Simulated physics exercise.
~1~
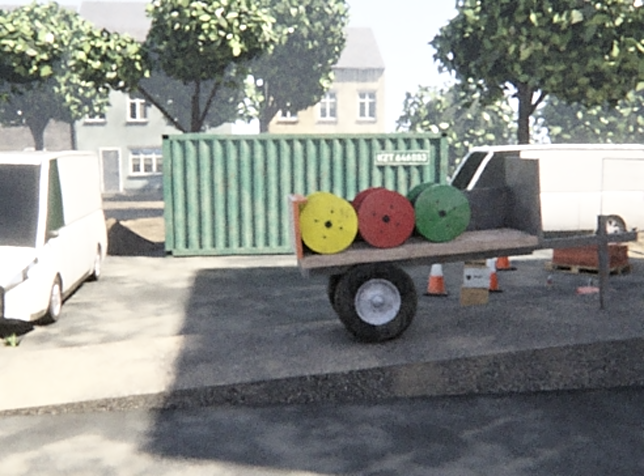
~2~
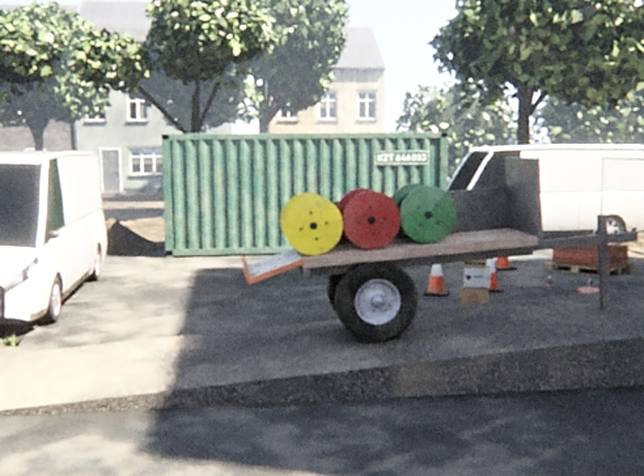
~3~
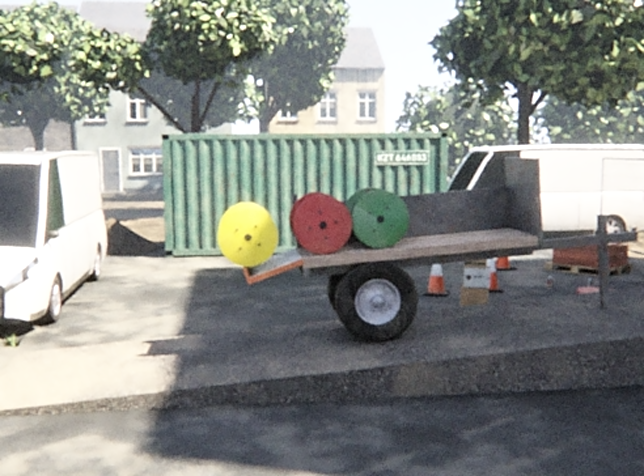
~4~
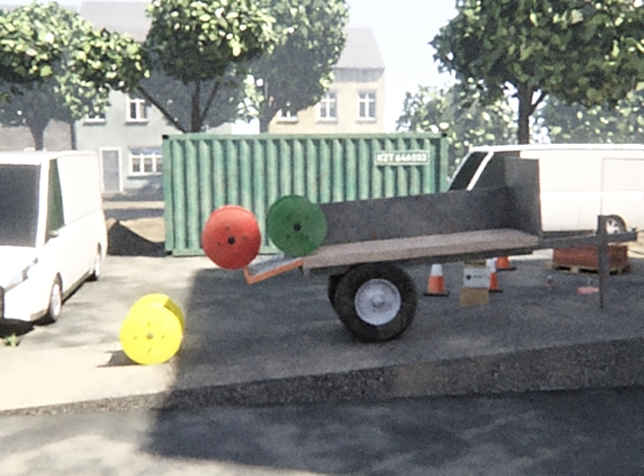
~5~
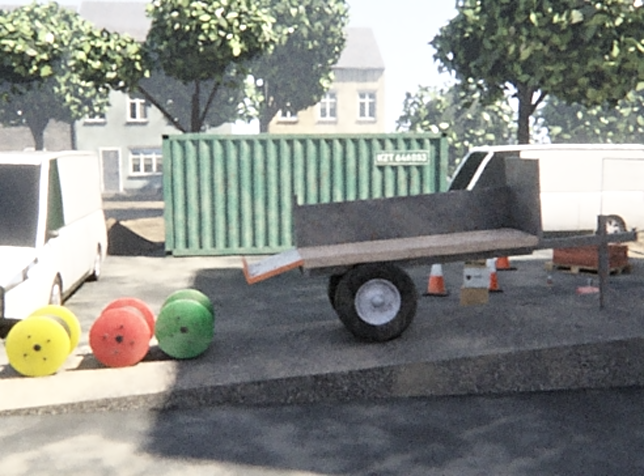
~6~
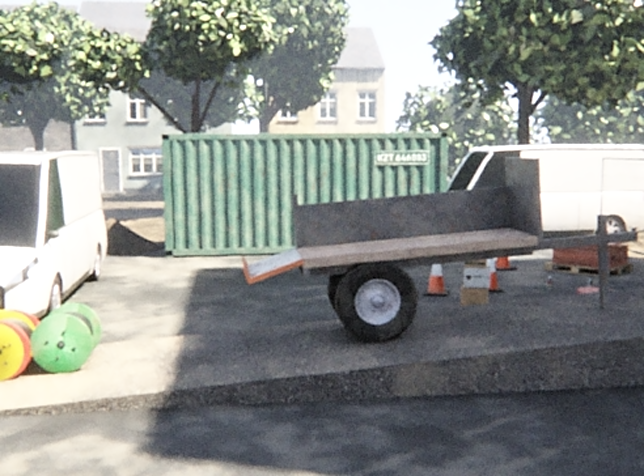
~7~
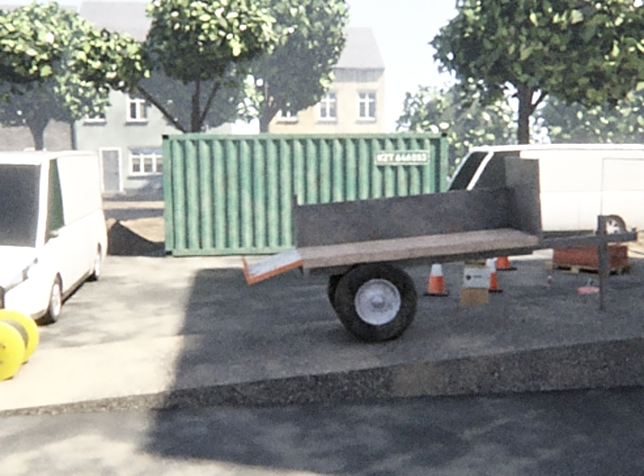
The footage shows yellow, red and green cable reels on a parked trailer rolling left as its tailgate drops, then tumbling off one after another, yellow first and green last. They roll away along the ground toward the left edge, where only the yellow reel remains partly visible.
